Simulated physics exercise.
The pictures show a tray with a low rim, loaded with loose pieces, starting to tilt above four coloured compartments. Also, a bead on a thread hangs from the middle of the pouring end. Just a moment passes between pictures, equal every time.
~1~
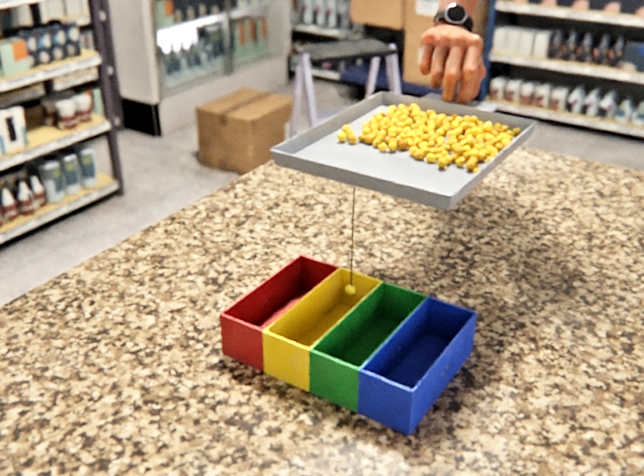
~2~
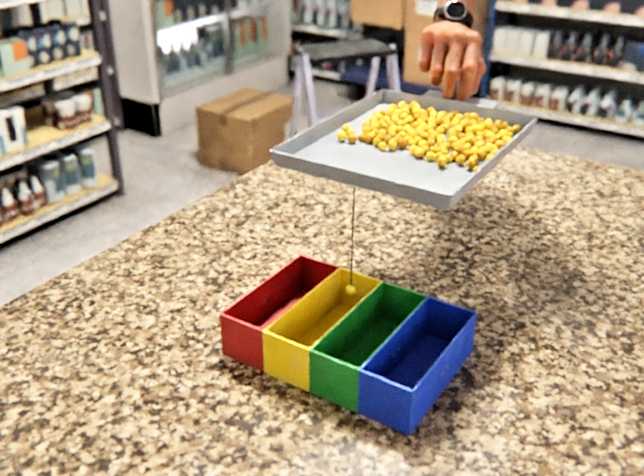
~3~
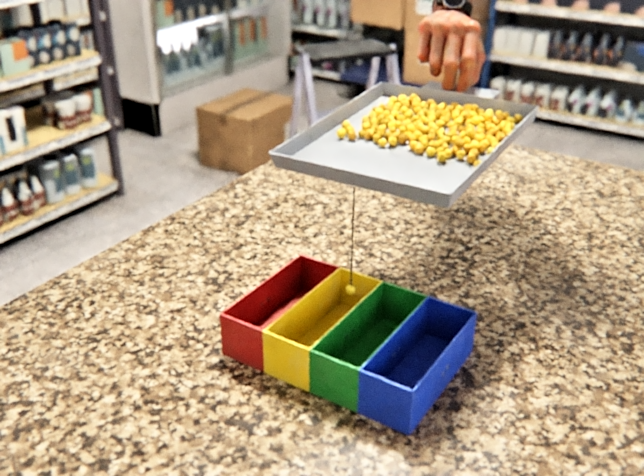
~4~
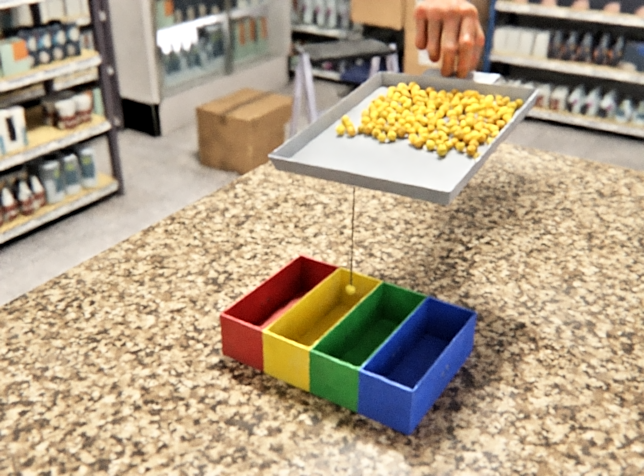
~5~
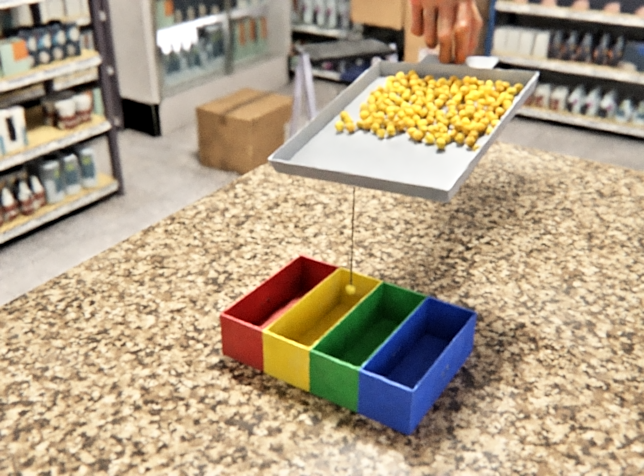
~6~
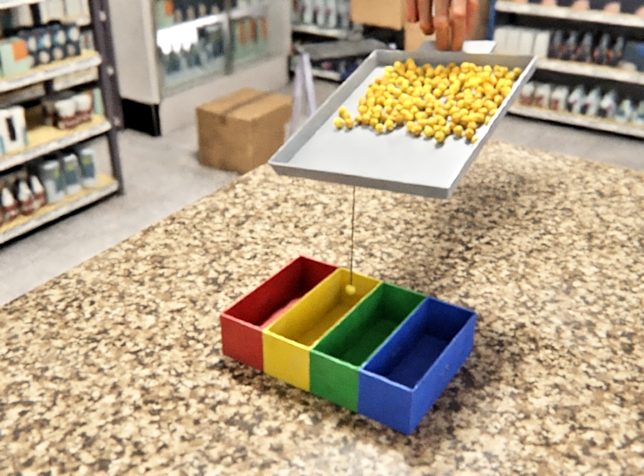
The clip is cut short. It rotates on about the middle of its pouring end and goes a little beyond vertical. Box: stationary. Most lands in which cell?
In the red cell.
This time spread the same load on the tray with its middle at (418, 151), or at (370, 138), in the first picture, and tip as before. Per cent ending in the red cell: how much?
Share in order: Roughly 30 %, 50 %.
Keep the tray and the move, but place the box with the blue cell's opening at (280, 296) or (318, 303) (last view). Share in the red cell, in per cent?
Close to 0 in a hundred, then close to 0 in a hundred.
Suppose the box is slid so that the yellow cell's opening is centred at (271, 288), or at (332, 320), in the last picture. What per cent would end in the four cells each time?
You'd get 90 per cent first and 60 per cent second.
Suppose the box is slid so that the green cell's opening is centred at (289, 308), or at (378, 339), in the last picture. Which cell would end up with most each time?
The first try: The cell in yellow. The second: The red one.
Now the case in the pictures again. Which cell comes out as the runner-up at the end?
Next after the leader comes the cell in yellow.
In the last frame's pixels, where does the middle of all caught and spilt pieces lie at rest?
Resting centre, last frame: Roughly (273, 333).
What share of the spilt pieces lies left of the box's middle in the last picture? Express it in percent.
I reckon around 100 per cent.
Shortly afterwards, tray tipped steeply; the bulk on the tray; only a few in the red cell; a little falling or outside the box.
Next, tray tipped past a quarter turn; near two thirds on the tray; near a quarter in the red cell; only a few in the yellow cell; only a few in the blue cell; only a few in the green cell; a little falling or outside the box.
Some moments later, tray tipped past a quarter turn; near half in the red cell; near a quarter in the yellow cell; only a few in the green cell; only a few in the blue cell; near a quarter falling or outside the box.
In the end, tray tipped past a quarter turn; near half in the red cell; near a quarter in the yellow cell; only a few in the green cell; only a few in the blue cell; near a quarter outside the box.
